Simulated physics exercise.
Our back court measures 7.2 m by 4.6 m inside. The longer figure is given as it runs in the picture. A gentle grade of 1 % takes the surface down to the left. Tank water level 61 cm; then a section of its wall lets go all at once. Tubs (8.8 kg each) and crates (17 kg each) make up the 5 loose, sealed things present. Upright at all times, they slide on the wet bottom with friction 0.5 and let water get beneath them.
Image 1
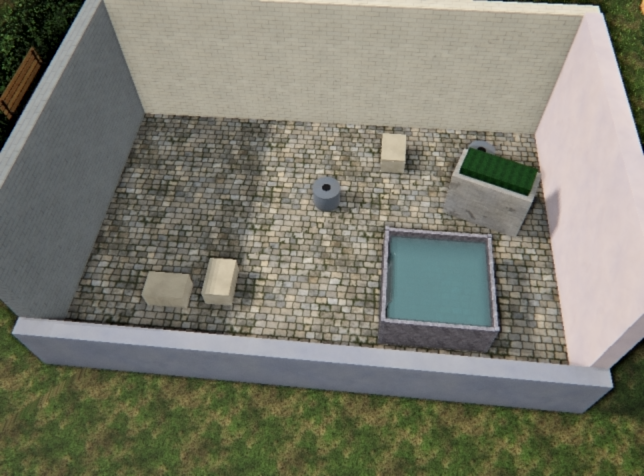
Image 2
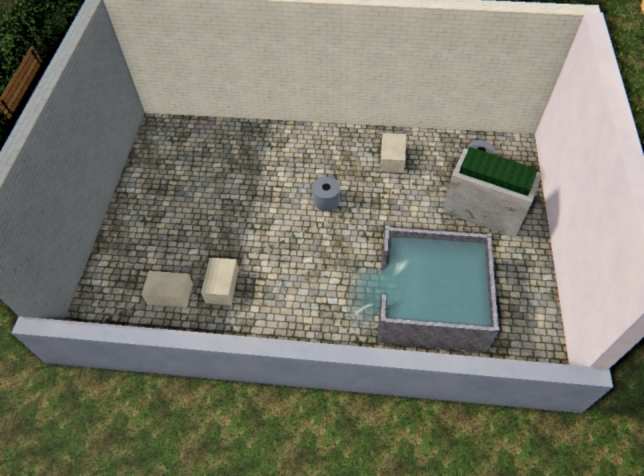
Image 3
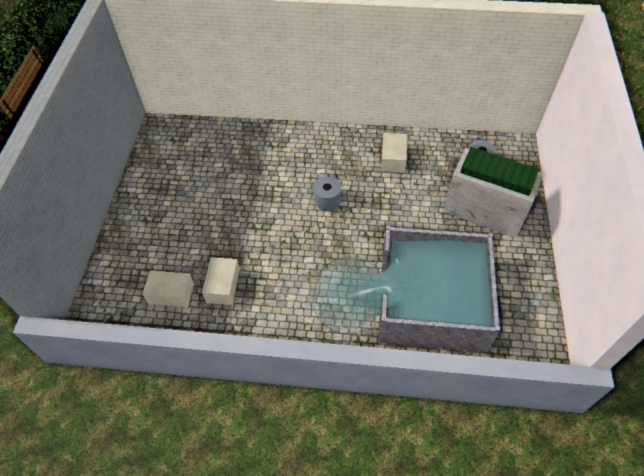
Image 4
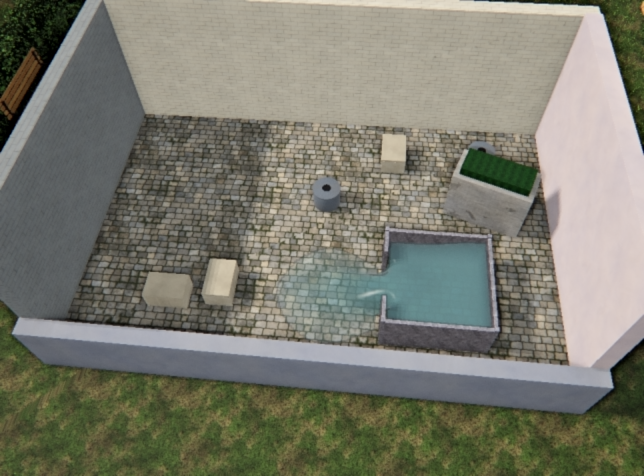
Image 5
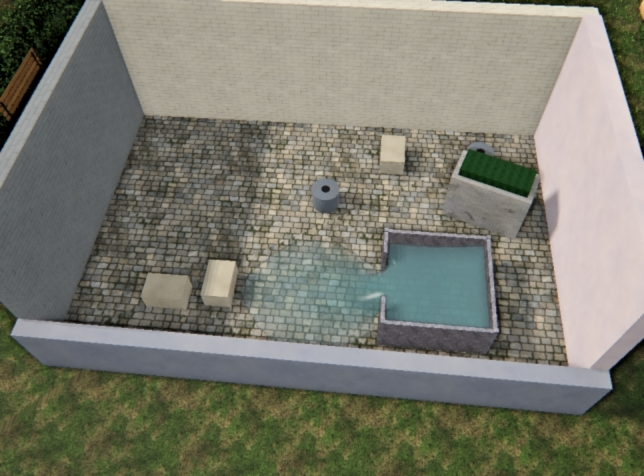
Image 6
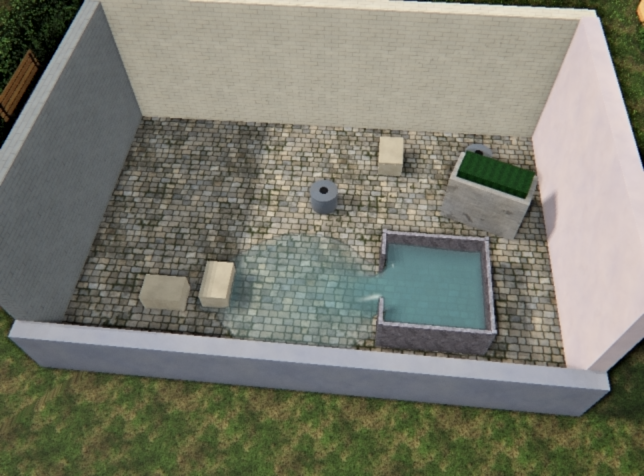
At the start, a square tank of water sits inside a walled, stone-paved court with pale blocks and a round grey tub standing around it. Then a gap appears in the tank's left side, and water pours out and spreads leftward across the paving in a widening sheet, reaching the nearest pale block, while the objects stay in place.
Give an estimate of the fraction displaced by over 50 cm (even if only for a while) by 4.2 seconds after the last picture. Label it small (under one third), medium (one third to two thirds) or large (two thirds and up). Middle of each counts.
Medium.
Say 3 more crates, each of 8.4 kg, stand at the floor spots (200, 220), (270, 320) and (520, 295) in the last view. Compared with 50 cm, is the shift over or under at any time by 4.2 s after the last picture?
In the order asked: Farther than that, farther than that, not as far.
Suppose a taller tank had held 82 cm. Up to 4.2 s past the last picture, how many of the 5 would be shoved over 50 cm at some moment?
Result: 2.
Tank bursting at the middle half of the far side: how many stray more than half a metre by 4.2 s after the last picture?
Count: 1.
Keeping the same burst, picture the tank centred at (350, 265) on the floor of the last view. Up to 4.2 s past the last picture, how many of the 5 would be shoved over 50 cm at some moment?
That gives 2 of them.
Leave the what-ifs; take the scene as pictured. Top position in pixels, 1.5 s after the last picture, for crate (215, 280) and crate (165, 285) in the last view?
Approx. (145, 260); approx. (115, 284).
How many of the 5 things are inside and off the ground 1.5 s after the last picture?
Tally: 0 of them.
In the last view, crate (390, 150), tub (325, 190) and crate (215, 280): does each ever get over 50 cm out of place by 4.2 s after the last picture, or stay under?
One by one: Below the line; below the line; above the line.
Then, 0.4 s after the last picture 0 of 5 are over 50 cm from their spots; 0 afloat.
Then, 1.5 s after the last picture 2 of 5 are over 50 cm from their spots; 0 afloat.
Then, 2.8 s after the last picture 2 of 5 are over 50 cm from their spots; 2 afloat.
Then, 4.2 s after the last picture 2 of 5 are over 50 cm from their spots, and 2 have been at some point; 1 afloat.
